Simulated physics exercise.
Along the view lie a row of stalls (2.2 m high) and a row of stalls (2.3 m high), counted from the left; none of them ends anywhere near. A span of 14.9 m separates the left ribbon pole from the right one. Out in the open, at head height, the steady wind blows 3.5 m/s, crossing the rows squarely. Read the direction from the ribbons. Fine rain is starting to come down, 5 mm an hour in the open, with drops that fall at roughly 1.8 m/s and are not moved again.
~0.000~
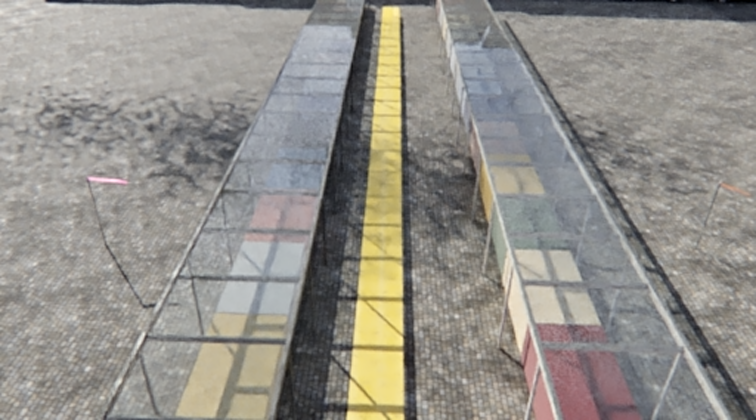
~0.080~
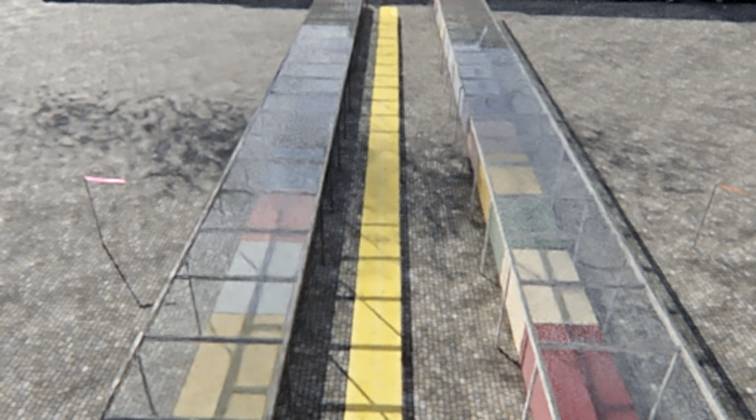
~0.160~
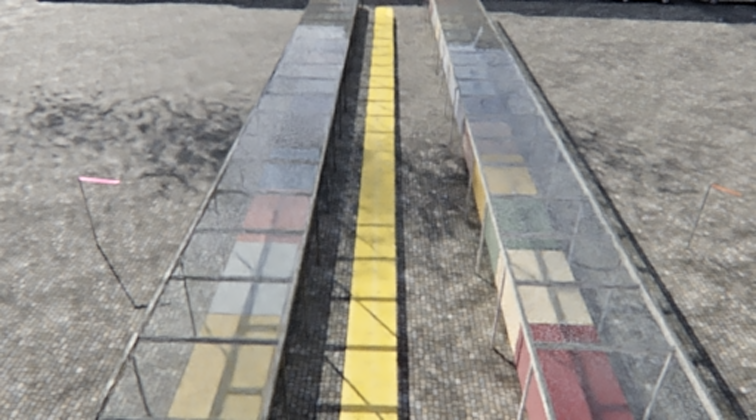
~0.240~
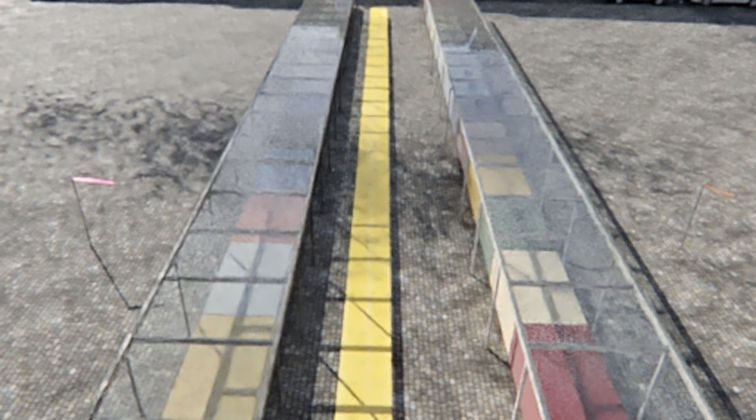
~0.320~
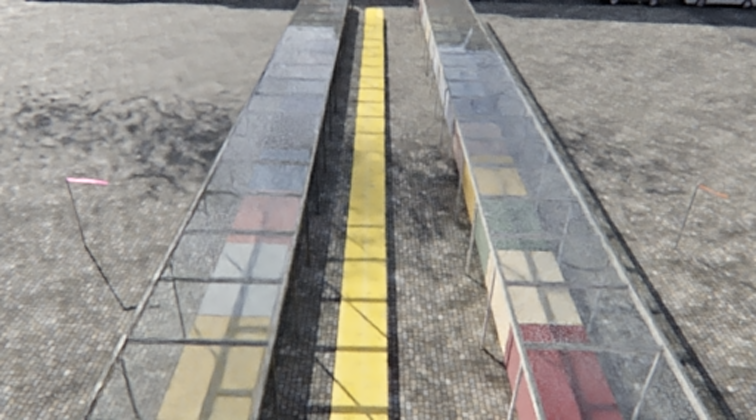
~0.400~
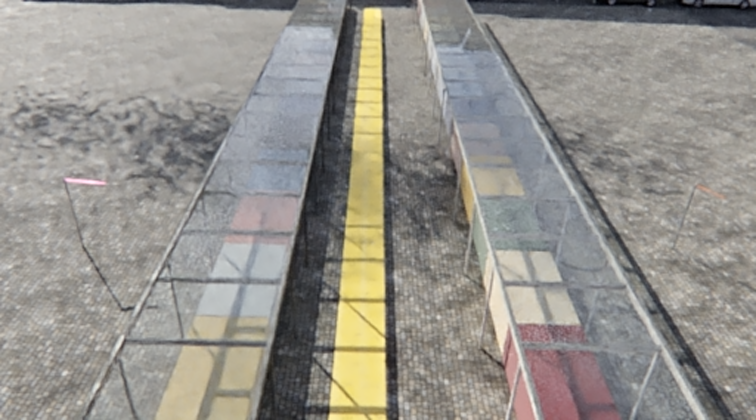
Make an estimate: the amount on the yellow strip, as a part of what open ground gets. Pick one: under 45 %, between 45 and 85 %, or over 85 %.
Under 45 %.
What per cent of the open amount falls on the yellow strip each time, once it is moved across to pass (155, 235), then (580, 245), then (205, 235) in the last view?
Roughly 100 per cent, 10 per cent and 100 per cent in that order.
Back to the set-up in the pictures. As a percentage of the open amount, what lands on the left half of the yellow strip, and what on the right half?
Left roughly 10 per cent, right roughly 3 per cent.
10 minutes on, 0.1 mm on the yellow strip, 0.8 mm in the open.
30 minutes on, 0.2 mm on the yellow strip, 2.5 mm in the open.
60 minutes on, 0.3 mm on the yellow strip, 5.0 mm in the open, so the yellow strip has 7 % of the open amount; the left half of it has 11 %, the right half 3 %.
